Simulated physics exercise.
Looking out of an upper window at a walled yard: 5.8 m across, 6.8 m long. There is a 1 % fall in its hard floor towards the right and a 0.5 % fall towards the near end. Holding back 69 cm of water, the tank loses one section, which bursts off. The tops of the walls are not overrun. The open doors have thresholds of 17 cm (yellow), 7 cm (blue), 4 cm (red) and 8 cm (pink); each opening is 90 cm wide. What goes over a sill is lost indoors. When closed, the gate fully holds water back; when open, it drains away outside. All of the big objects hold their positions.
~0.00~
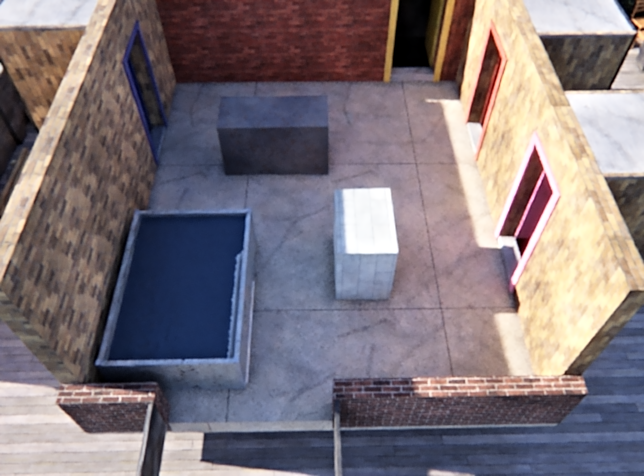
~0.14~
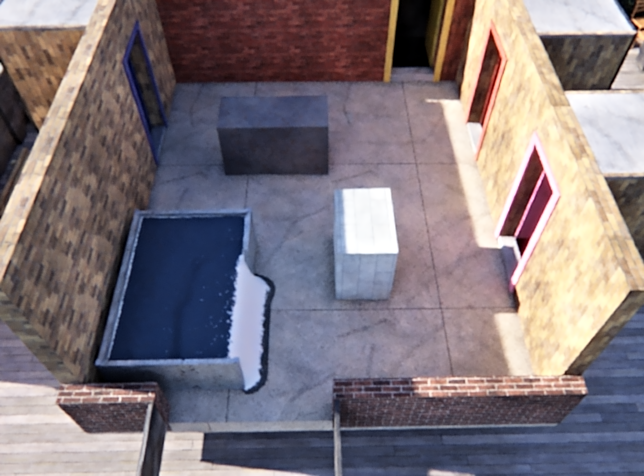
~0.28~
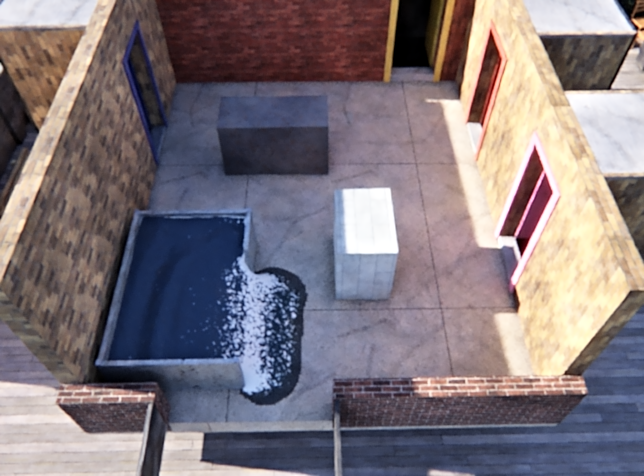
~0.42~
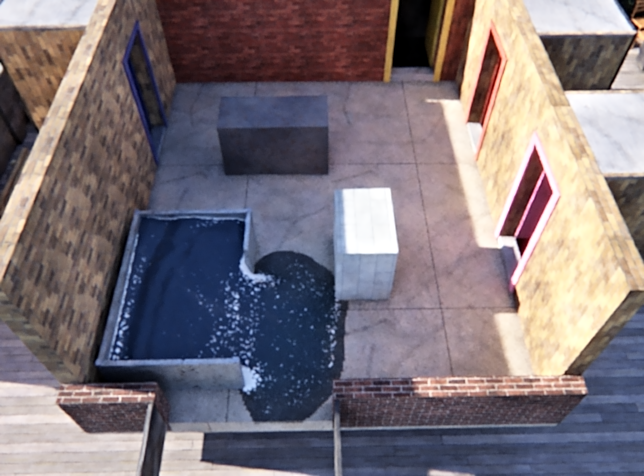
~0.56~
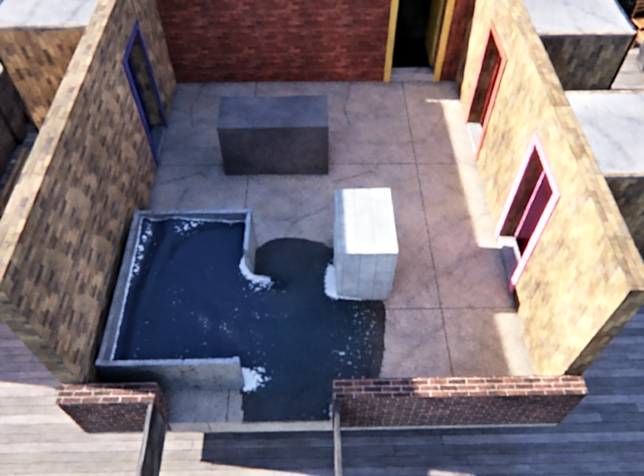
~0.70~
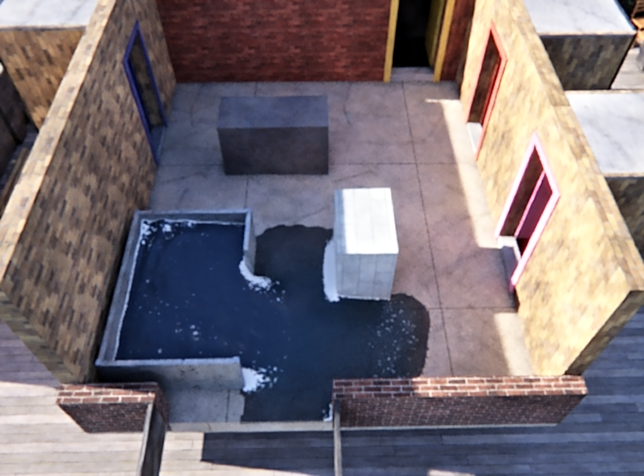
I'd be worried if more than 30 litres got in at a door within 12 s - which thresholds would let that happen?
Yellow door: Limit not crossed, blue door: Limit not crossed, red door: Limit crossed, pink door: Limit crossed.
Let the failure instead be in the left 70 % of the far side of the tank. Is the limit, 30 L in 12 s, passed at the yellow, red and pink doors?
Here's how it goes: Yellow falls short, red exceeds it, pink falls short.
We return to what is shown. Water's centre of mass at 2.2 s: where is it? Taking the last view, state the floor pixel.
Close to (317, 320) in the last picture.
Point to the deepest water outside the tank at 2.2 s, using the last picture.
Roughly (526, 386).
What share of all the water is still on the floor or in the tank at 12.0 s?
About 80 percent of the water remains.
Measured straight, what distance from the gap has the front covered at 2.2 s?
Distance: Approx. 4.6 m.
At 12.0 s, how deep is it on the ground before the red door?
8.5 cm.
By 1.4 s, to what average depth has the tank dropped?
I'd put the average depth near 36 cm.
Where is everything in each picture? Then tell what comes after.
The first picture shows the tank at (183, 283) is whole and still, 69 cm deep.
In the second picture, the front is at (262, 280), 0.9 m from the gap at (244, 322); 0.3 m2 of floor is under water; 69 cm left at the back of the tank.
In the third picture, water pours out at (244, 322) and has run 1.1 m, to a hidden place; typically 12 cm deep outside, 68 cm at the tank's back.
In the fourth picture, the front is at (334, 286), 1.5 m from the gap at (244, 323); 2.7 m2 of floor is under water; 62 cm left at the back of the tank.
In the fifth picture, water pours out at (244, 323) and has run 2.0 m, to (380, 310); typically 8 cm deep outside, 60 cm at the tank's back.
In the sixth picture, water pours out at (244, 323) and has run 2.5 m, to (421, 313); typically 8 cm deep outside, 57 cm at the tank's back.
After 1.4 s water covers 25 % of the floor and is deepest (36 cm) near (334, 296); yellow door not reached, blue door not reached, red door not reached, pink door not reached.
After 2.2 s water covers 35 % of the floor and is deepest (51 cm) near (526, 386); yellow door not reached, blue door not reached, red door not reached, pink door 13 cm at the sill, 1 L in.
After 3.5 s water covers 55 % of the floor and is deepest (28 cm) near (502, 400); yellow door not reached, blue door not reached, red door 5 cm at the sill, 0 L in, pink door 14 cm at the sill, 28 L in.
After 7.0 s water covers 90 % of the floor and is deepest (15 cm) near (396, 85); yellow door 15 cm at the sill, 9 L in, blue door 2 cm at the sill, 0 L in, red door 5 cm at the sill, 3 L in, pink door 9 cm at the sill, 60 L in.
After 12.0 s water covers 95 % of the floor and is deepest (10 cm) near (332, 248); yellow door 6 cm at the sill, 9 L in, blue door 6 cm at the sill, 3 L in, red door 8 cm at the sill, 74 L in, pink door 6 cm at the sill, 63 L in.
